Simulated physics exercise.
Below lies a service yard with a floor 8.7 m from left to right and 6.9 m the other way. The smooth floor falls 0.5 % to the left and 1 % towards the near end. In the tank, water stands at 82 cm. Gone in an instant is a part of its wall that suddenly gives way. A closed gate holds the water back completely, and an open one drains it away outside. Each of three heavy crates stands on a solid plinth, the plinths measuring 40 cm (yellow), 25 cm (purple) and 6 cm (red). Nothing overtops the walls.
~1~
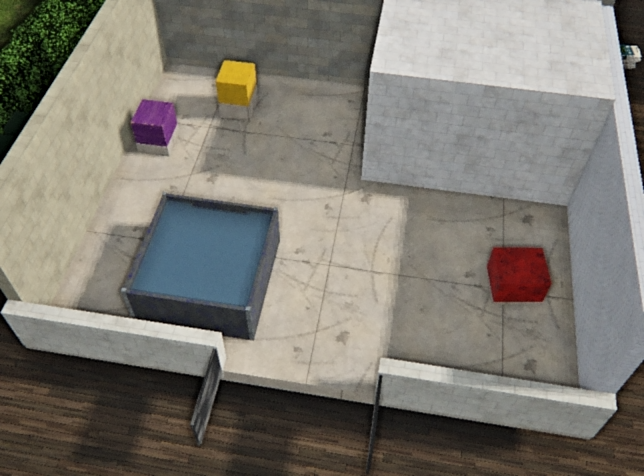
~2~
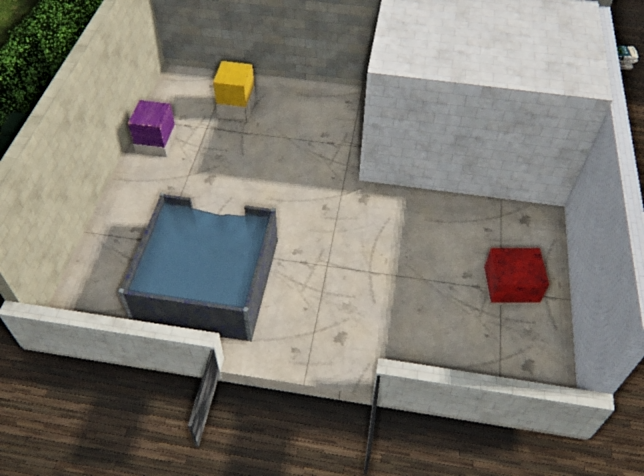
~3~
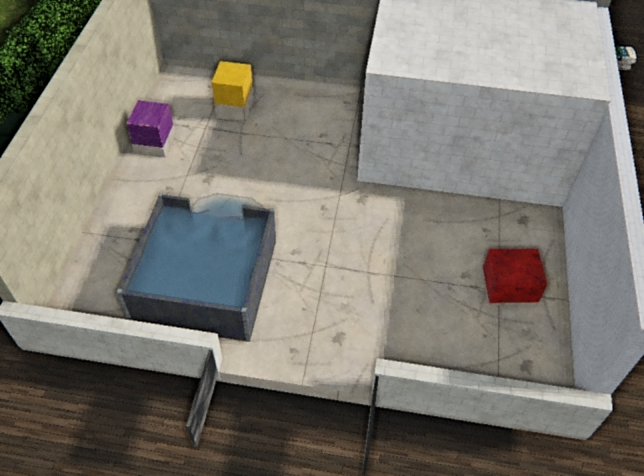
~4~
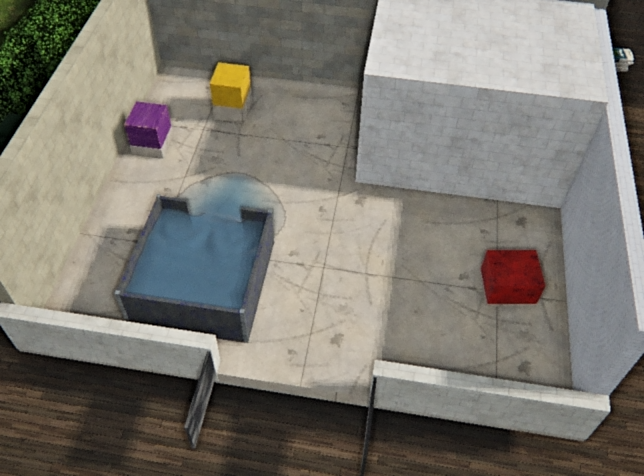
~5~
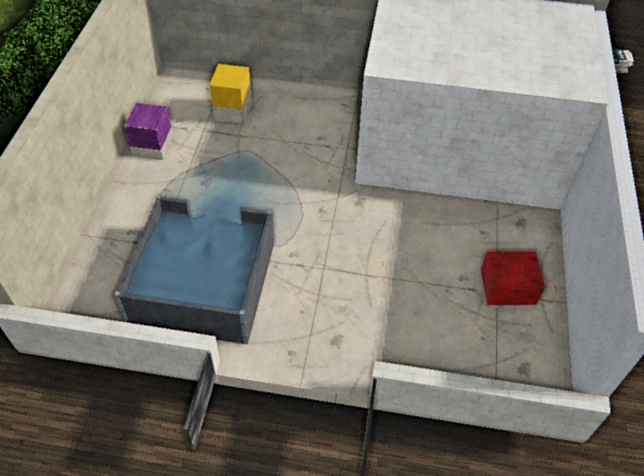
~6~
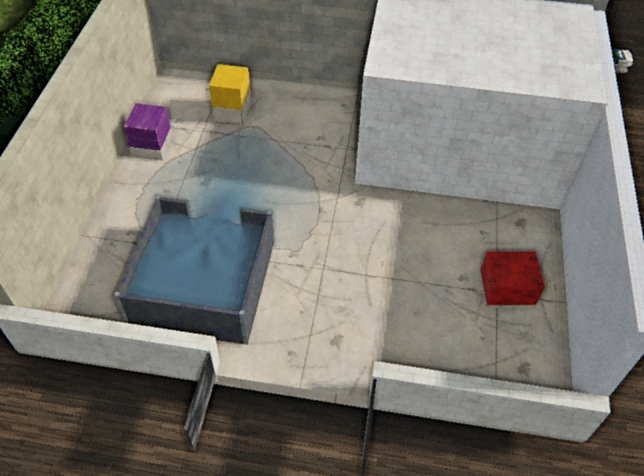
In the video, part of the far wall of a water-filled tank in a walled yard disappears, and water pours through the gap, spreading in a widening sheet across the floor toward the purple and yellow blocks.
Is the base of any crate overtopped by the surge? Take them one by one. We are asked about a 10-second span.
The yellow crate is not overtopped; the purple crate is not overtopped; the red crate is not overtopped.
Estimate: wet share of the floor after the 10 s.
Around 90 per cent wet.
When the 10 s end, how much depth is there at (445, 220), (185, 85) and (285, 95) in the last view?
Depths: About 1, 9 and 8 centimetres.
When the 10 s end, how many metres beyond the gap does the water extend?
Roughly 6.2 metres out.
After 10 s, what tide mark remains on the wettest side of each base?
Max (cm) - yellow: 30; purple: 19; red: 4.
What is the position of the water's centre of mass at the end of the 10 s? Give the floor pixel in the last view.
The water's centre sits at about (234, 208).
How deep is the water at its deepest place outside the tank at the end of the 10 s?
20 cm or so.
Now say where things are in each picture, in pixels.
Still water, 82 cm deep, in the tank at (204, 251), in the first frame.
The front is at (253, 230), 0.6 m from the gap at (221, 225); 0.3 m2 of floor is under water; 82 cm left at the back of the tank, in the second frame.
Water pours out at (219, 227) and has run 0.9 m, to (250, 202); deepest outside 51 cm, 82 cm at the tank's back, in the third frame.
Water pours out at (217, 229) and has run 1.5 m, to (244, 176); deepest outside 48 cm, 80 cm at the tank's back, in the fourth frame.
Water pours out at (217, 230) and has run 2.2 m, to (246, 153); deepest outside 50 cm, 74 cm at the tank's back, in the fifth frame.
The front is at (247, 130), 2.9 m from the gap at (217, 230); 6.4 m2 of floor is under water; 69 cm left at the back of the tank, in the sixth frame.
A moment later water covers 35 % of the floor and is deepest (44 cm) near (223, 233); yellow plinth reached, purple plinth reached, red plinth not reached.
Soon after water covers 40 % of the floor and is deepest (42 cm) near (360, 91); yellow plinth reached, purple plinth reached, red plinth not reached.
Next water covers 50 % of the floor and is deepest (25 cm) near (223, 233); yellow plinth reached, purple plinth reached, red plinth not reached.
Later on water covers 65 % of the floor and is deepest (20 cm) near (151, 106); yellow plinth reached, purple plinth reached, red plinth reached.
At the end water covers 90 % of the floor and is deepest (20 cm) near (33, 332); highest at the yellow plinth 30 cm, highest at the purple plinth 19 cm, highest at the red plinth 4 cm.
